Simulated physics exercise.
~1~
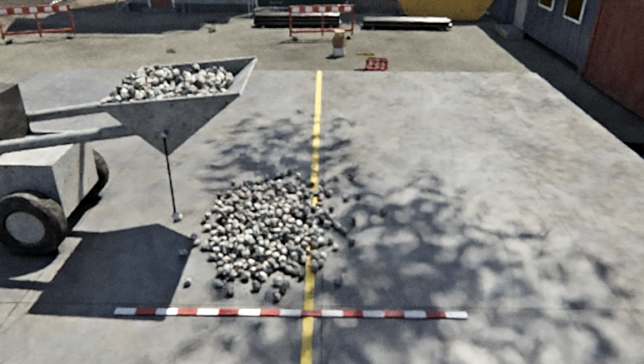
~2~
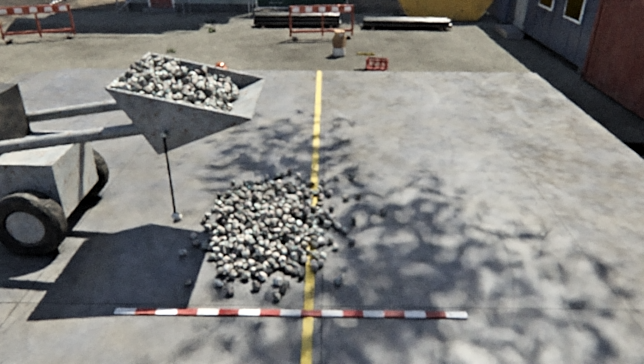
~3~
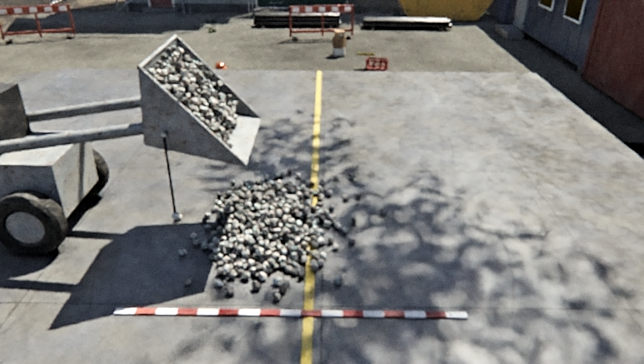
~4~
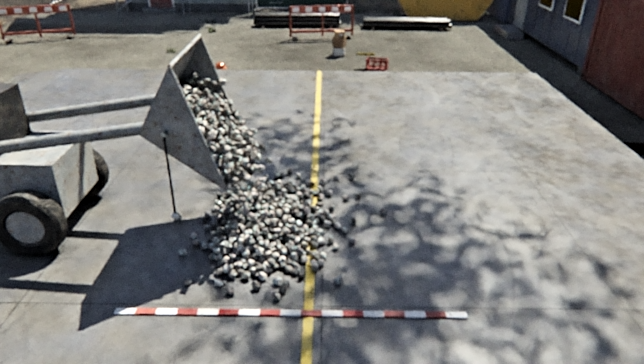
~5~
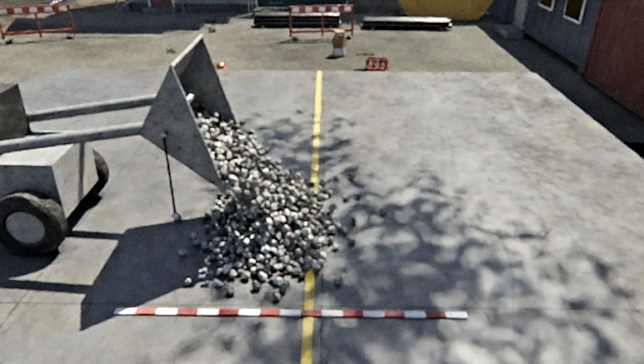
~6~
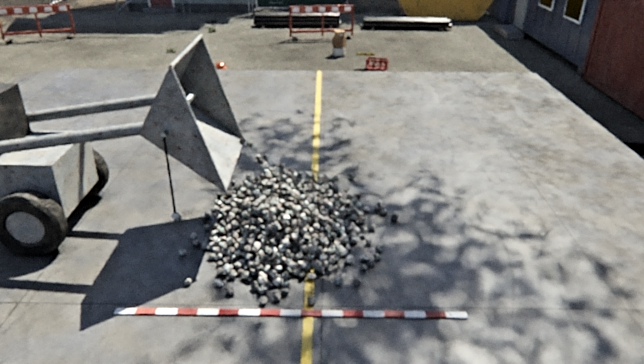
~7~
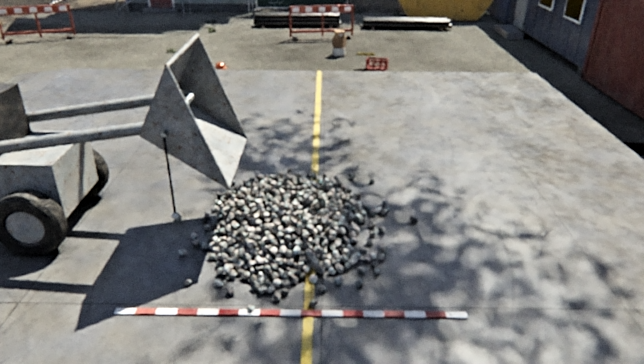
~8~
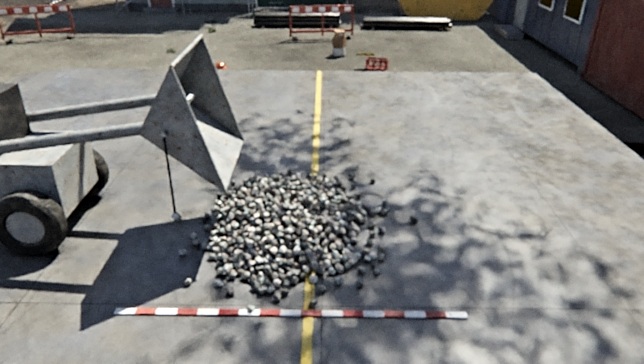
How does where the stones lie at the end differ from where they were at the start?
At the end the stones as a whole are lower and farther right, all on the ground in one broad heap that reaches well over the yellow line. At the start, some were up in the bucket and the rest lay in a smaller pile mostly left of the line.
At first, a loader on the left holds a bucket full of grey stones above a paved yard, where a loose pile already lies mostly left of a yellow line. The bucket tips forward and down to the right while its load stays inside. Once it is steep, the stones slide out and pour onto the pile, which swells and spreads right across the line. The emptied bucket tilts back very slightly, then forward again. It ends pointing steeply down beside a broader heap straddling the line, with a few stones scattered farther right.
